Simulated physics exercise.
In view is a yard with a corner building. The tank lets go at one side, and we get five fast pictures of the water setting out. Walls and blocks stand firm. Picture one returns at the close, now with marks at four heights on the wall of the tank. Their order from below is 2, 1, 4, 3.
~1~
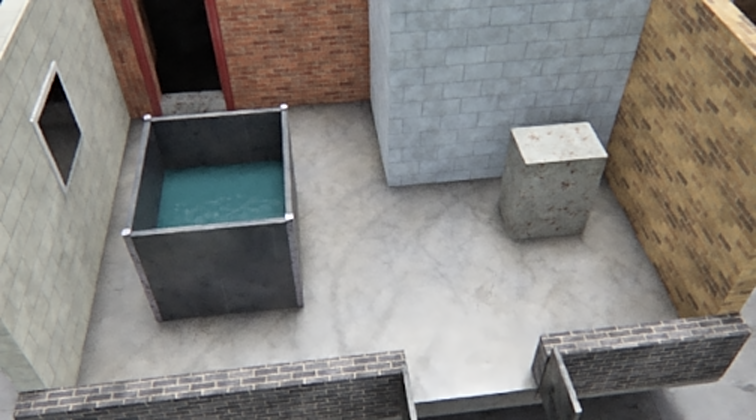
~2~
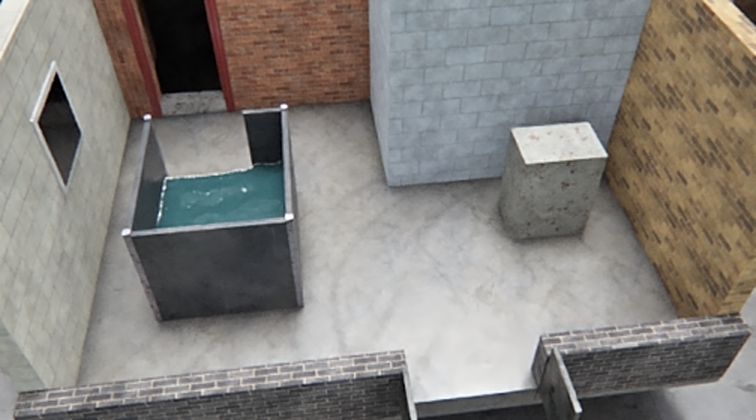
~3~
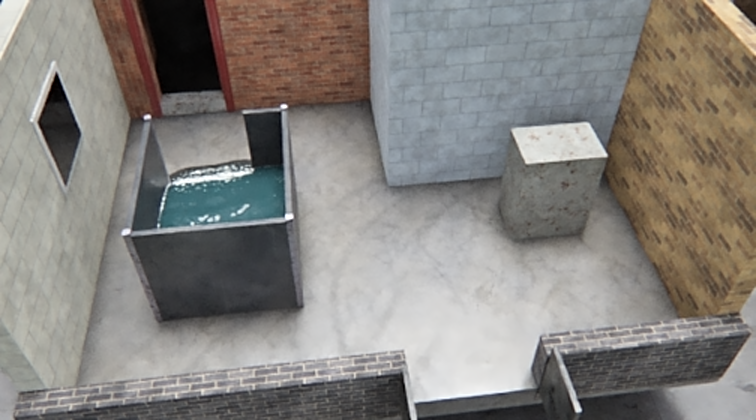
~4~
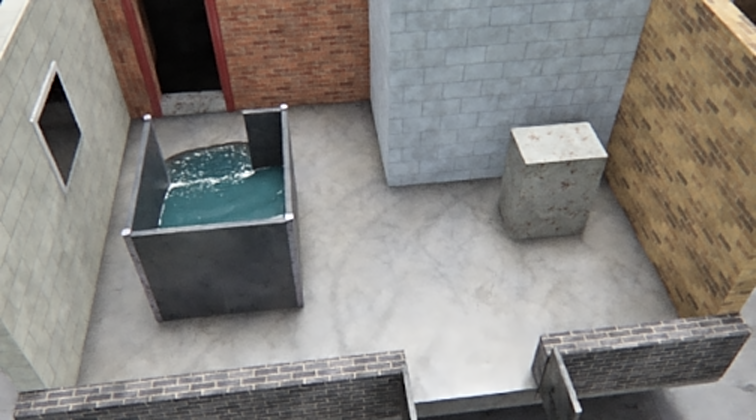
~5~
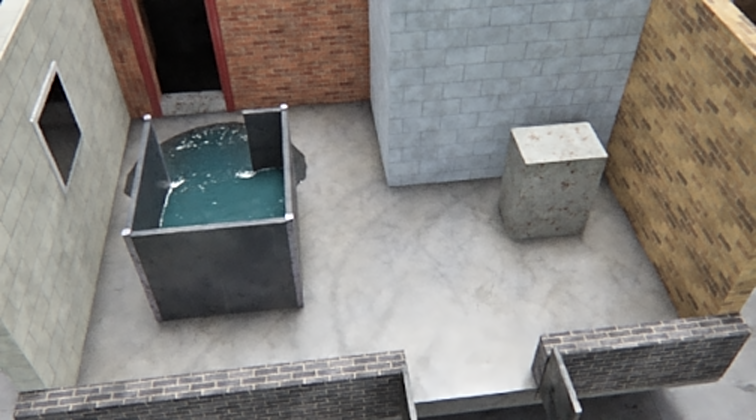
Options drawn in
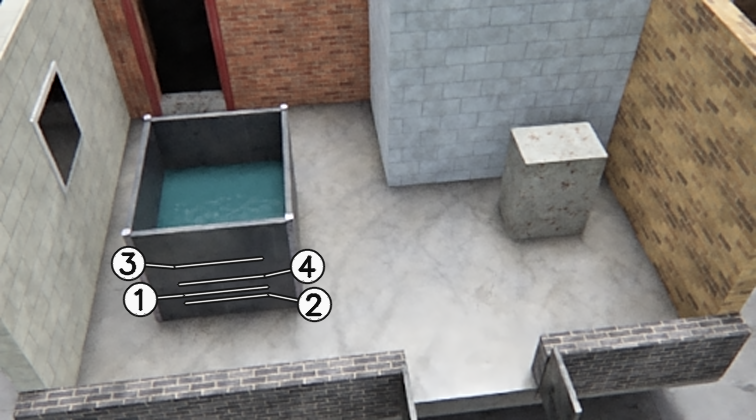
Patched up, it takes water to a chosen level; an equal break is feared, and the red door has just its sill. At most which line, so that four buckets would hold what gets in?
That is mark 1.
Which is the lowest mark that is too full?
Mark 4.
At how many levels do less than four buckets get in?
Two.
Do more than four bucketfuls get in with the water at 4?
Yes.
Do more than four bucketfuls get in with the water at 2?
No, not at all.
On the marked copy, 1 at (225, 291); 2 at (227, 299); 3 at (218, 262); 4 at (222, 280); from the bottom up 2, 1, 4, 3.
For mark 1, a splash gets over, under a bucket.
For mark 2, nothing gets over.
For mark 3, dozens of bucketfuls pour in.
For mark 4, about 7 bucketfuls get in.
